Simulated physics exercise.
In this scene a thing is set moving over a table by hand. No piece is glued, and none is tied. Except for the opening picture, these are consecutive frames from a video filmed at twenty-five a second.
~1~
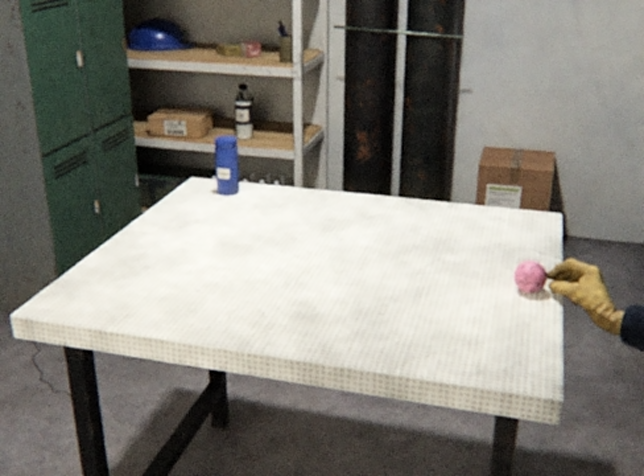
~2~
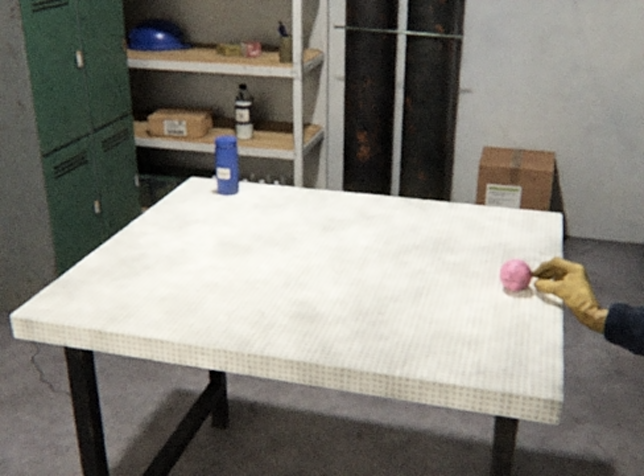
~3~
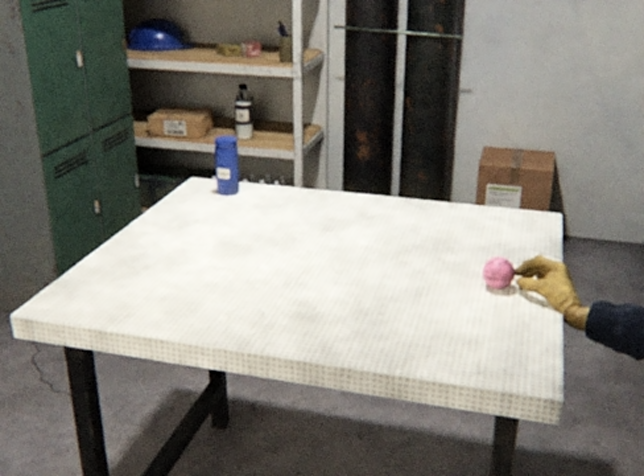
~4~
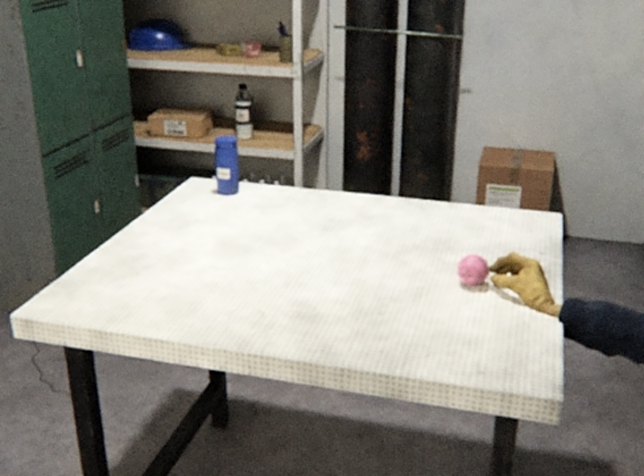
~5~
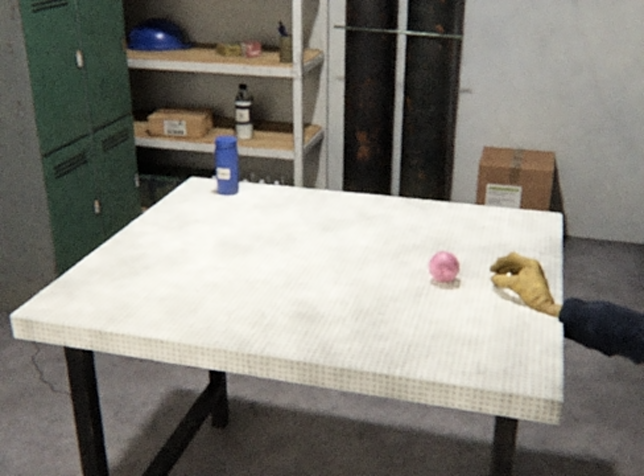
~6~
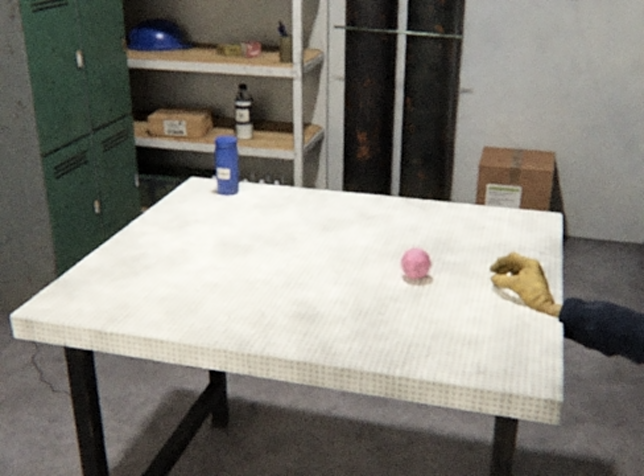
A pink ball, held at the fingertips of a tan-gloved hand, moves left across a white tabletop in a storage room, seen from slightly above by a still camera. A blue bottle stands at the far left corner, with green lockers, loaded shelves and a cardboard box behind. The hand pushes the ball from the right edge, then releases it and stays put while the ball rolls farther left.
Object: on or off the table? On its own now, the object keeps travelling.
I expect it to leave the table.
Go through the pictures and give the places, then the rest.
Under the hand; pink ball (530, 277), in the first frame.
Under the hand; pink ball (516, 275), in the second frame.
Under the hand; pink ball (498, 273), in the third frame.
Pink ball (473, 270), in the fourth frame.
Pink ball (444, 267) displaced about its own width, in the fifth frame.
Pink ball (416, 264) displaced well along, in the sixth frame.
Then, 0.20 s past the last view, pink ball displaced well along near (284, 248).
Then, 0.60 s past the last view, pink ball now off the table.
Then, 0.90 s past the last view, things are still on the move.
Then, 1.20 s past the last view, as before.
Finally, off the table, pink ball.
